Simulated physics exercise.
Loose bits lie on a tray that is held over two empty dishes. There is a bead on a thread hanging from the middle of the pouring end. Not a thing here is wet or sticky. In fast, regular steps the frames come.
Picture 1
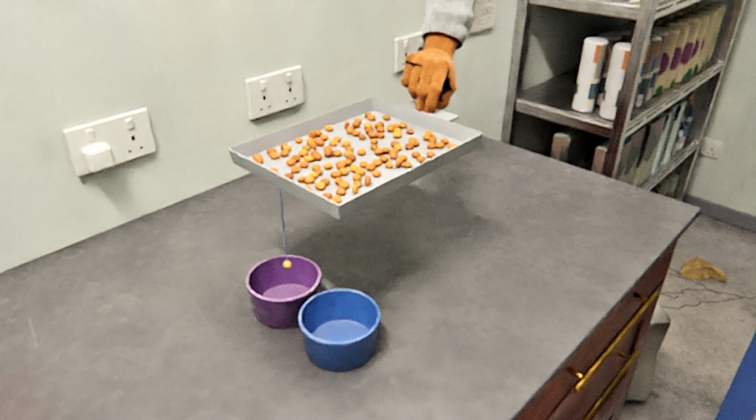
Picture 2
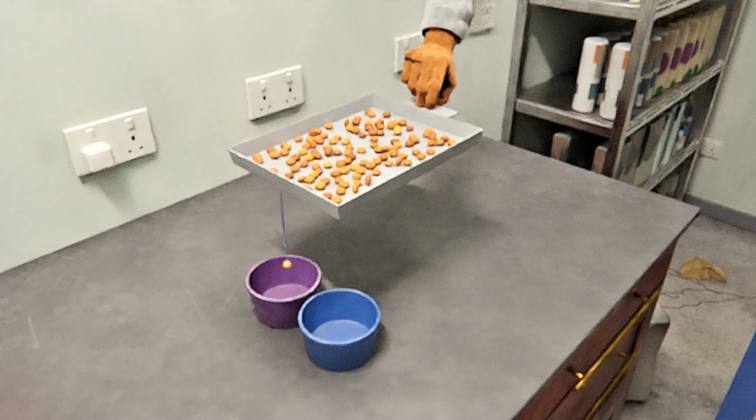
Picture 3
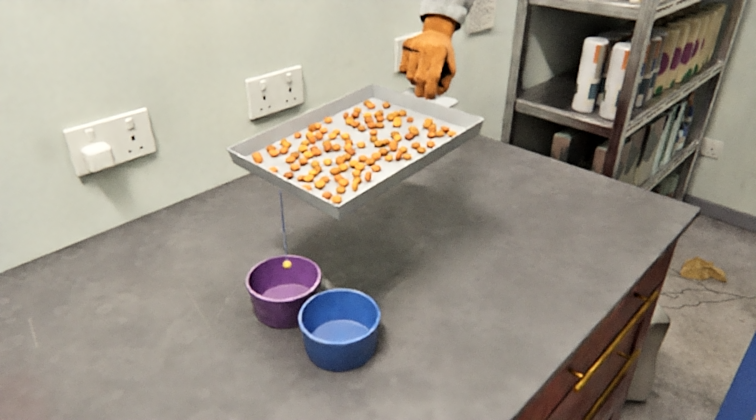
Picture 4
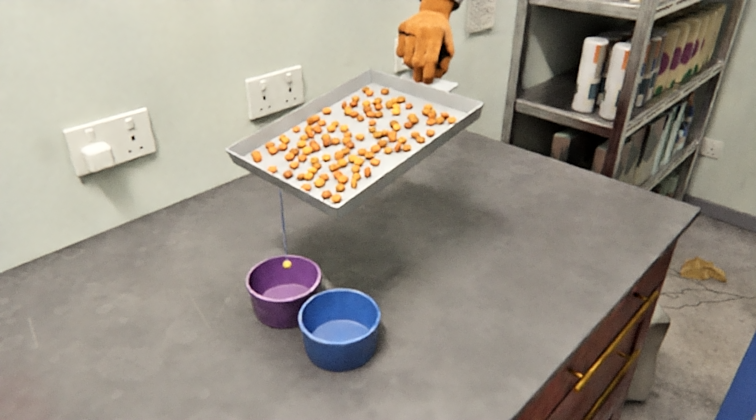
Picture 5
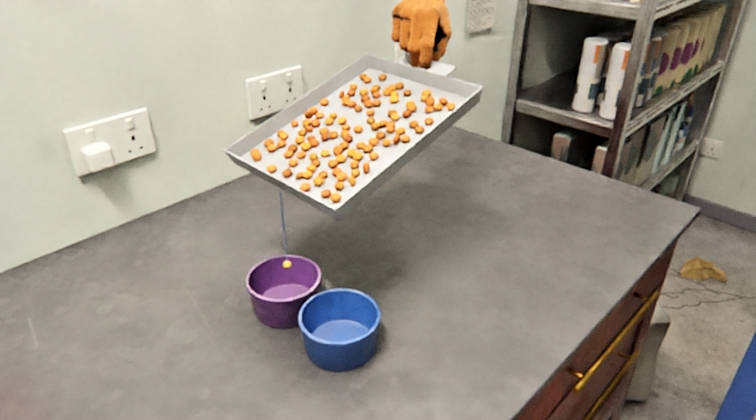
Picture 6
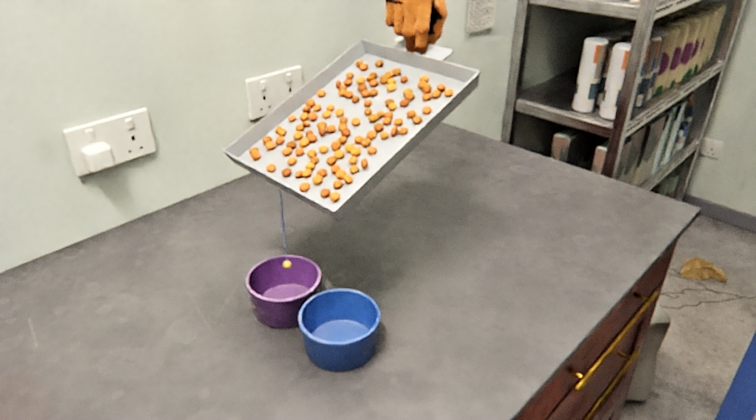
A pale metal tray scattered with small orange-brown bits is held by an orange-gloved hand above a purple dish on the left and a blue one on the right. Seen from above at an angle, the grey worktop stands by a pale green wall with sockets, near metal shelves. The tray starts still, then the hand raises its far end, steepening the slant, while the bead, dishes and camera stay still.
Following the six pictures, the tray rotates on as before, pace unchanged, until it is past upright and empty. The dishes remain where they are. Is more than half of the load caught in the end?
The dishes will fail to catch most of it.
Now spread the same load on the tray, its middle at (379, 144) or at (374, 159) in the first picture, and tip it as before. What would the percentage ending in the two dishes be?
First about 30, then 30 per cent.
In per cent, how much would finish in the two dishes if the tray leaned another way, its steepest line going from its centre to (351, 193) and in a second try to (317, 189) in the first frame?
For the first aim it is 80 in a hundred, for the second 50 in a hundred.
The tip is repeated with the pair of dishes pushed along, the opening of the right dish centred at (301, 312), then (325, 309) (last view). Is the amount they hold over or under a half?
Well, a majority share the first time and a minority share the next.
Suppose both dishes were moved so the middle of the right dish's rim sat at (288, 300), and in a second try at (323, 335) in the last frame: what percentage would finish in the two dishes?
In order, 60 % and 60 %.
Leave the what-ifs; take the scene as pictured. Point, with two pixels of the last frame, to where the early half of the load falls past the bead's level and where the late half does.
I'd say close to (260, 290) at first and close to (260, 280) later on.
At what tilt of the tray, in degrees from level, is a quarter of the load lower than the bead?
105°.
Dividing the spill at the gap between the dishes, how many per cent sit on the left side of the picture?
Left portion: Around 100 %.
Soon after the last picture, tray tipped steeply; all on the tray.
A little later, tray tipped past a quarter turn; about a third on the tray; a stray few in the right dish; a stray few in the left dish; about a quarter outside both; about a third in the air.
Later still, tray tipped past a quarter turn; a small part in the right dish; a small part in the left dish; most outside both.
At rest, tray tipped past a quarter turn; a small part in the right dish; a small part in the left dish; most outside both.
